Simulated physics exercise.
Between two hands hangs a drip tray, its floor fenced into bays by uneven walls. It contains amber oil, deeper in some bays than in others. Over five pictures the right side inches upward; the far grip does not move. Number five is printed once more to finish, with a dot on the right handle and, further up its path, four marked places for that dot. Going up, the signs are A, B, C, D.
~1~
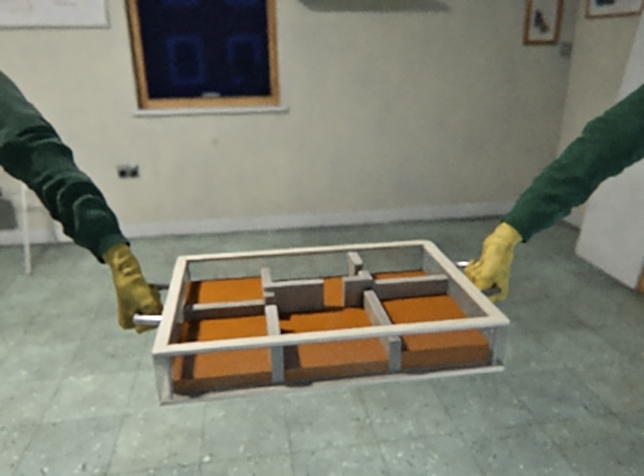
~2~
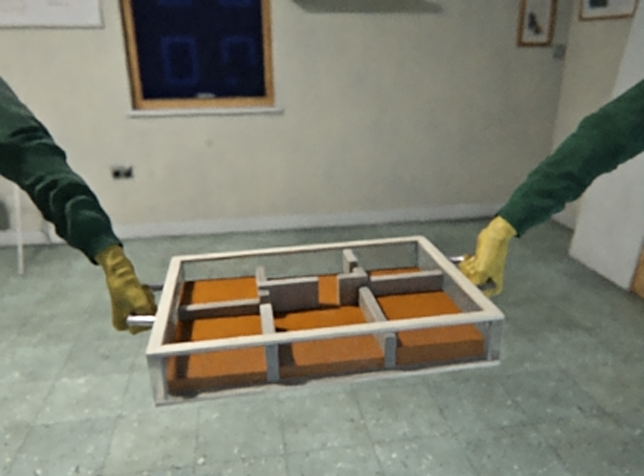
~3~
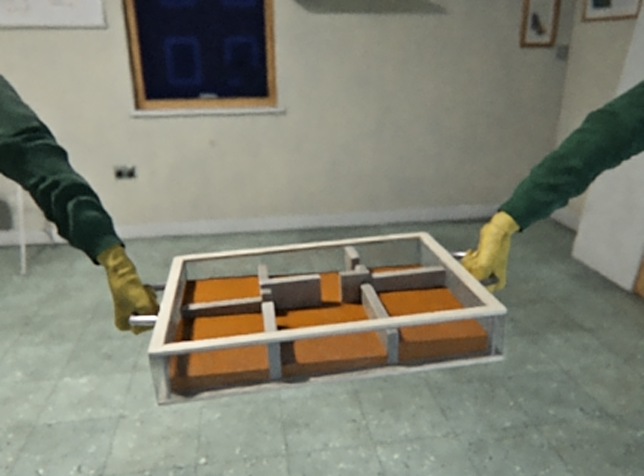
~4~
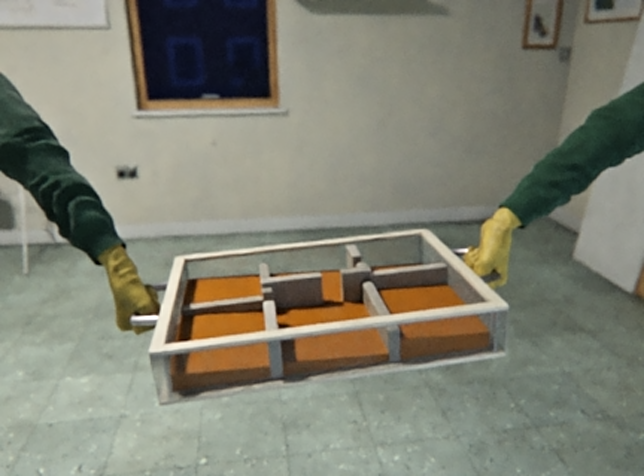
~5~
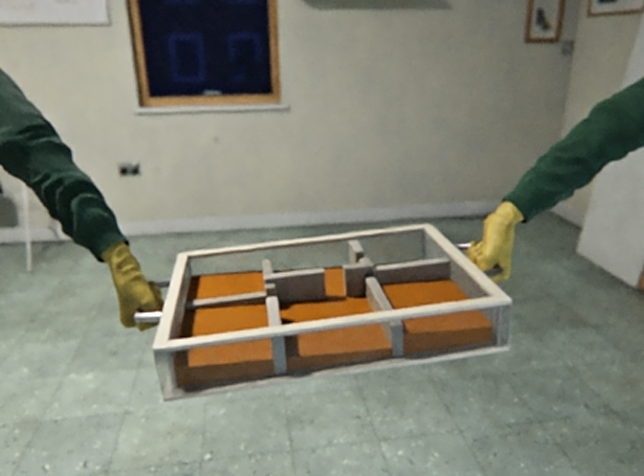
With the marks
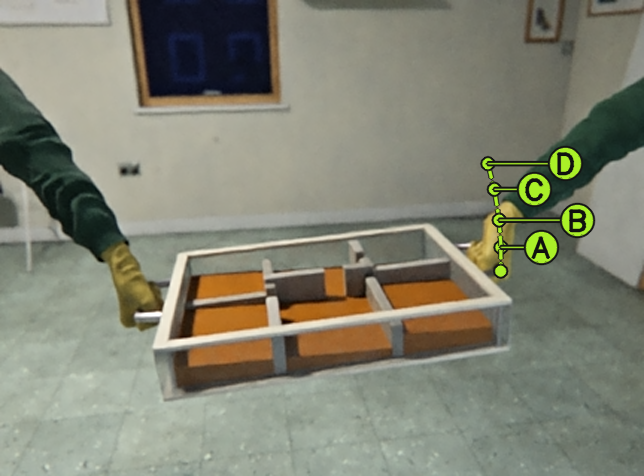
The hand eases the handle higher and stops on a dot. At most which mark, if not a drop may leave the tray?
I would pick stop C.
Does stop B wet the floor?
No, that is safe.
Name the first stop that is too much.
D.
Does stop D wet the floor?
Yes, that goes wrong.
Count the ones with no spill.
Three of them.
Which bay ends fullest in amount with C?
The front left bay.
In lime, A at (501, 247); B at (499, 220); C at (494, 189); D at (487, 163).
Choosing A, nothing spills; the front left bay holds the most.
Choosing B, nothing spills; the front left bay holds the most.
Choosing C, nothing spills; the front left bay holds the most.
Choosing D, about 4 % goes over the rim.
